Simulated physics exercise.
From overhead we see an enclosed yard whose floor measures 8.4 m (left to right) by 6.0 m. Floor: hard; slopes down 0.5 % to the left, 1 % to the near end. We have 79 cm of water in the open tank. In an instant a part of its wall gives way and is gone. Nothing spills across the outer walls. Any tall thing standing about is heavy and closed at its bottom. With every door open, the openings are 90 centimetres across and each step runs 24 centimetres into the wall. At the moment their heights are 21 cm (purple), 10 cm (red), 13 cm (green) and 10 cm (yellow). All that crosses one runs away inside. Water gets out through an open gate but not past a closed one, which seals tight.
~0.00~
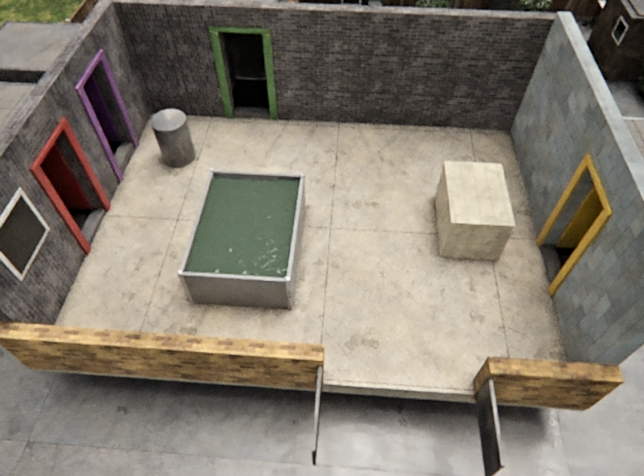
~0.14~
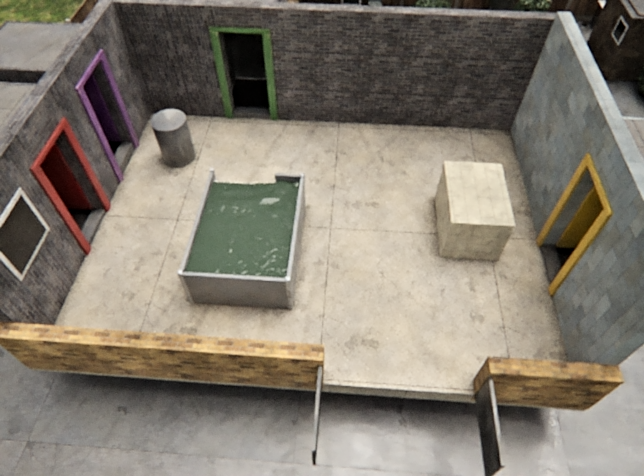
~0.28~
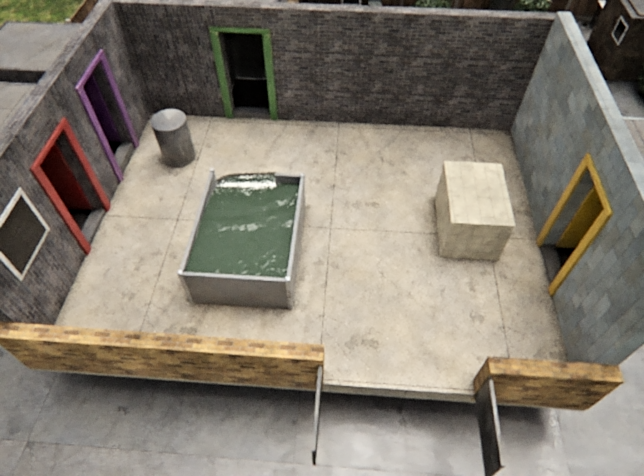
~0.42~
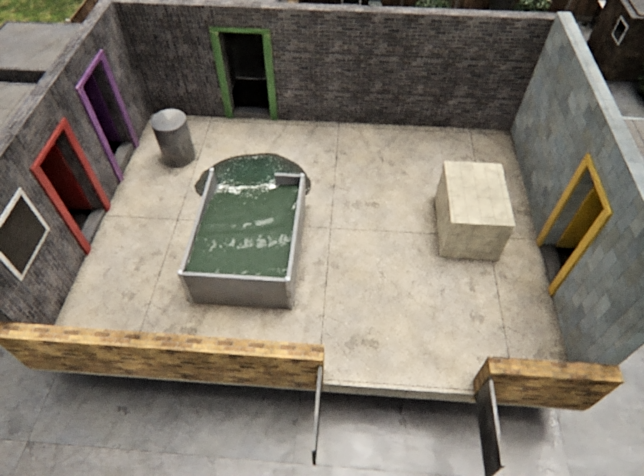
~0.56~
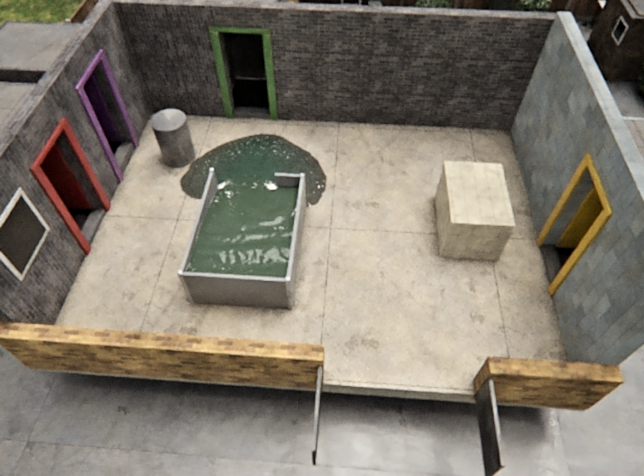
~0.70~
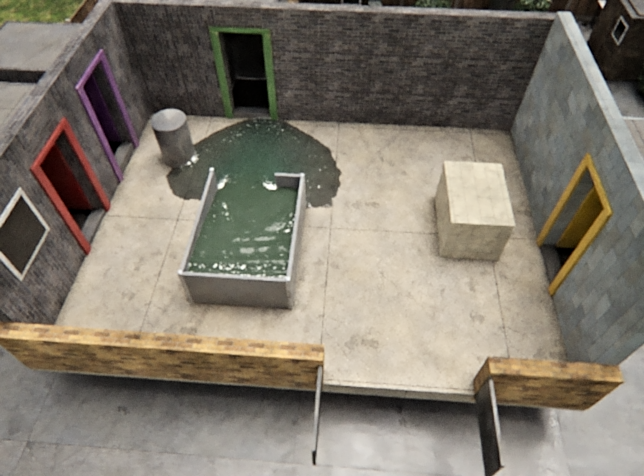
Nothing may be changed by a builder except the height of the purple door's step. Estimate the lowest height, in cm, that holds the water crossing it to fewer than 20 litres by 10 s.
My estimate is 9.5 cm.
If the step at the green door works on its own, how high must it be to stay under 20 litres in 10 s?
At the green door it takes roughly 33 centimetres.
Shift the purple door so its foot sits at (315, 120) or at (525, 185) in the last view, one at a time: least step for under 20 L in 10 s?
Minimums: About 22 cm and 8.5 cm.
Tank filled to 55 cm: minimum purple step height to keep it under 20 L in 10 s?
I'd say close to 6.5 cm.
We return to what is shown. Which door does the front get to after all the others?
Last comes the yellow one.
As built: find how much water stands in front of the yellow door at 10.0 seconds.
You'd measure close to 4.5 cm there.
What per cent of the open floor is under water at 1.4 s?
Around 20 per cent of the free floor.
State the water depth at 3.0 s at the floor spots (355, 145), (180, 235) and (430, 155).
Close to 9, 0 and 5 cm, one after the other.
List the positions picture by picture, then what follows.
The open tank at (247, 223) is whole and still, 79 cm deep; the purple door at (113, 126) is dry, in the first picture.
The gap is on the far side, the front 0.4 m out at a hidden place; the back of the open tank holds 79 cm, in the second picture.
The gap is on the far side, the front 0.8 m out at a hidden place; the back of the open tank holds 79 cm, in the third picture.
The gap is on the far side, the front 1.4 m out at (264, 156); the back of the open tank holds 79 cm, in the fourth picture.
The gap is on the far side, the front 2.0 m out at (258, 137); the back of the open tank holds 76 cm, in the fifth picture.
The front is at (254, 120), 2.6 m from the gap on the far side; 6.2 m2 of floor is wet, 68 cm left at the back; the purple door at (113, 126), 3.0 m from the gap, is still 1.1 m from the nearest water, in the sixth picture.
After 1.4 s water covers 20 % of the floor, deepest (42 cm) near (237, 200); 1 cm at the purple door, 0 litres in over its 21 cm step.
After 3.0 s water covers 40 % of the floor, deepest (35 cm) near (151, 115); 10 cm at the purple door, 0 litres in over its 21 cm step.
After 10.0 s water covers 95 % of the floor, deepest (14 cm) near (44, 349); 6 cm at the purple door, 0 litres in over its 21 cm step.
At the purple door as built, the water arrived by 1.4 s and peaked near 13 cm at 5.0 s.
With a step of 8 cm, 33 litres would have come in within the 10 s; with 10.5 cm, 13 litres. So under 20 litres takes about 9.5 cm.
